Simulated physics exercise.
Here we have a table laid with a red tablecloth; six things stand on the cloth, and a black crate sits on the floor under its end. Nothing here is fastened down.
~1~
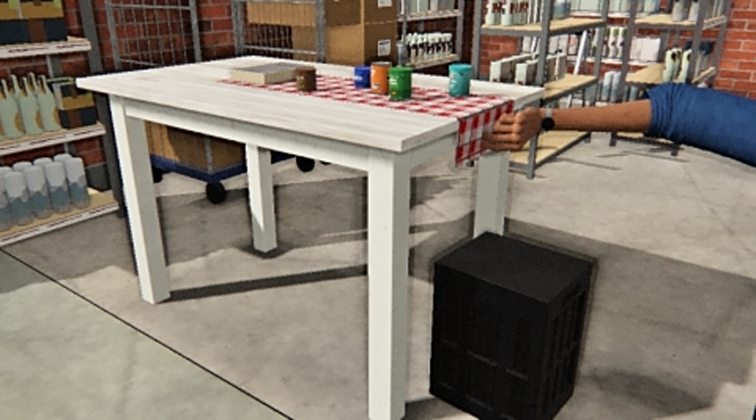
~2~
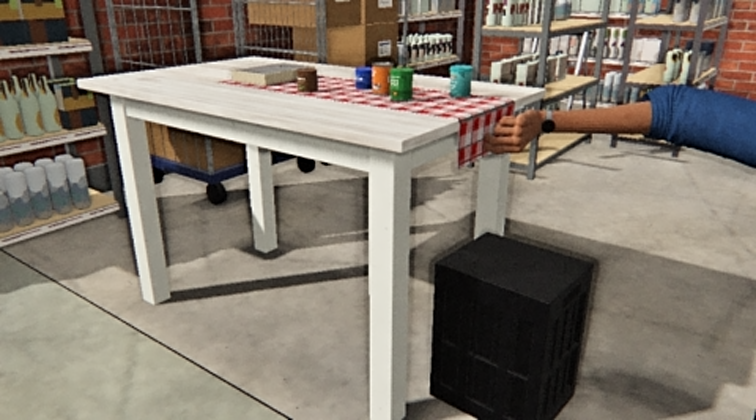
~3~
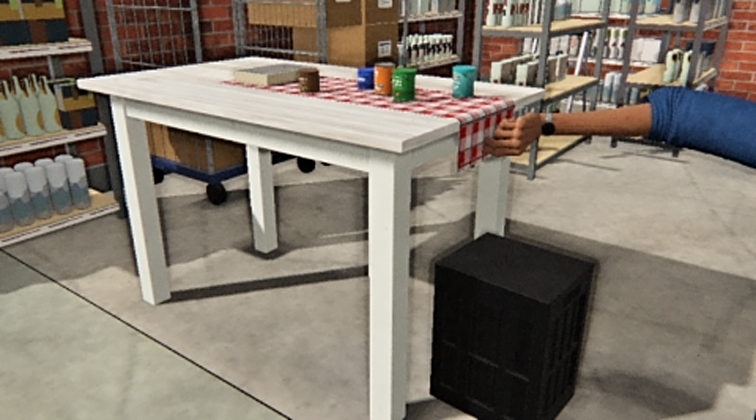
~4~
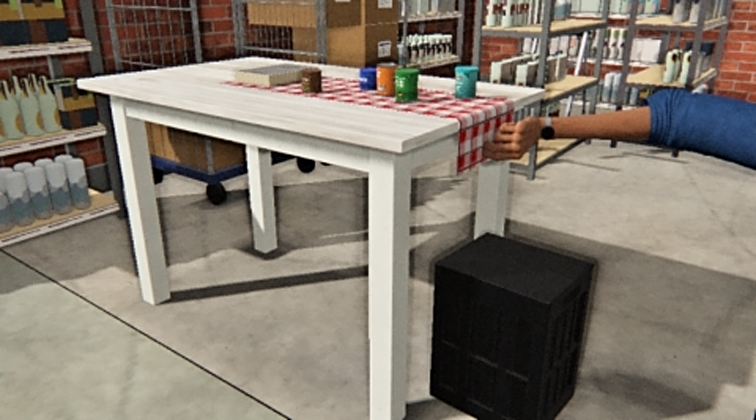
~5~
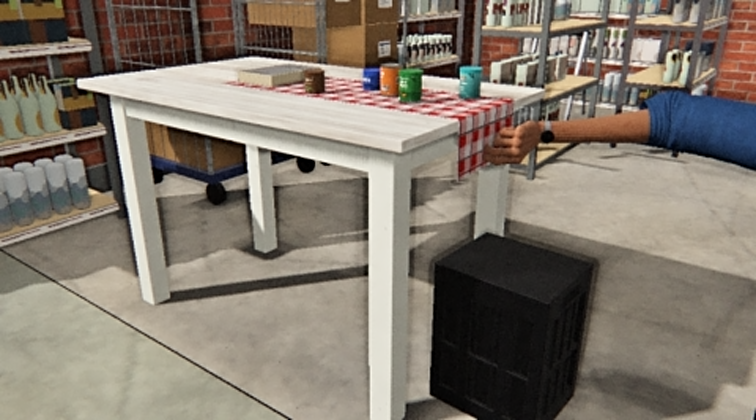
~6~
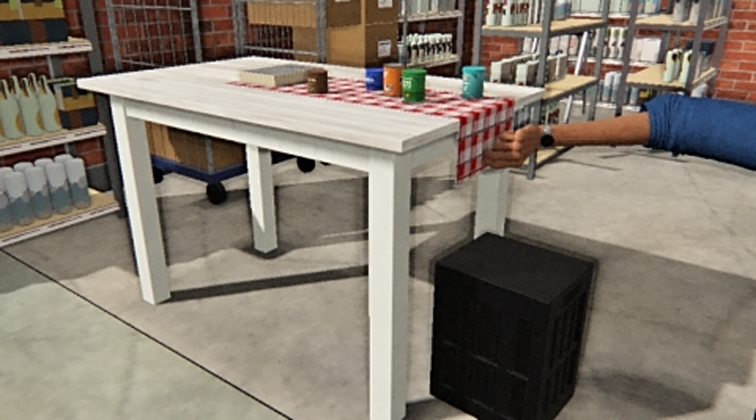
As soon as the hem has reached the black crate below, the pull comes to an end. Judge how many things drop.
Dropped things in total: Two.
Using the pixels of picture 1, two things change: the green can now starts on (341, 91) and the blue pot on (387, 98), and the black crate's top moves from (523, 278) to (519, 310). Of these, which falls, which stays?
As for the green can, it stays in place; as for the blue pot, it leaves the top.
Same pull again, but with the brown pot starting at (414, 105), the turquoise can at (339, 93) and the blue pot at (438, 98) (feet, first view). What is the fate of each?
As for the brown pot, it leaves the top; the turquoise can, it holds its spot; the blue pot, it leaves the top.
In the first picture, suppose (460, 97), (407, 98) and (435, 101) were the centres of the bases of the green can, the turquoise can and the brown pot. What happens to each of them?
The green can ends up off, the turquoise can ends up off, the brown pot ends up off.
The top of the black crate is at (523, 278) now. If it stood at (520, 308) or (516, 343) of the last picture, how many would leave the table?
That would make 3 and 4.
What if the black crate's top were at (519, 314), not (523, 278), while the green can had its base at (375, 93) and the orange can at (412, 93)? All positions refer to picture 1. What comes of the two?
The green can is lost; the orange can is lost.
Soon after, hem near (484, 201); all still up.
After that, hem near (483, 228); turquoise can gone.
And then, hem on the crate; turquoise can and green can gone.
In the end, hem on the crate; turquoise can and green can gone. Over the edge go two.
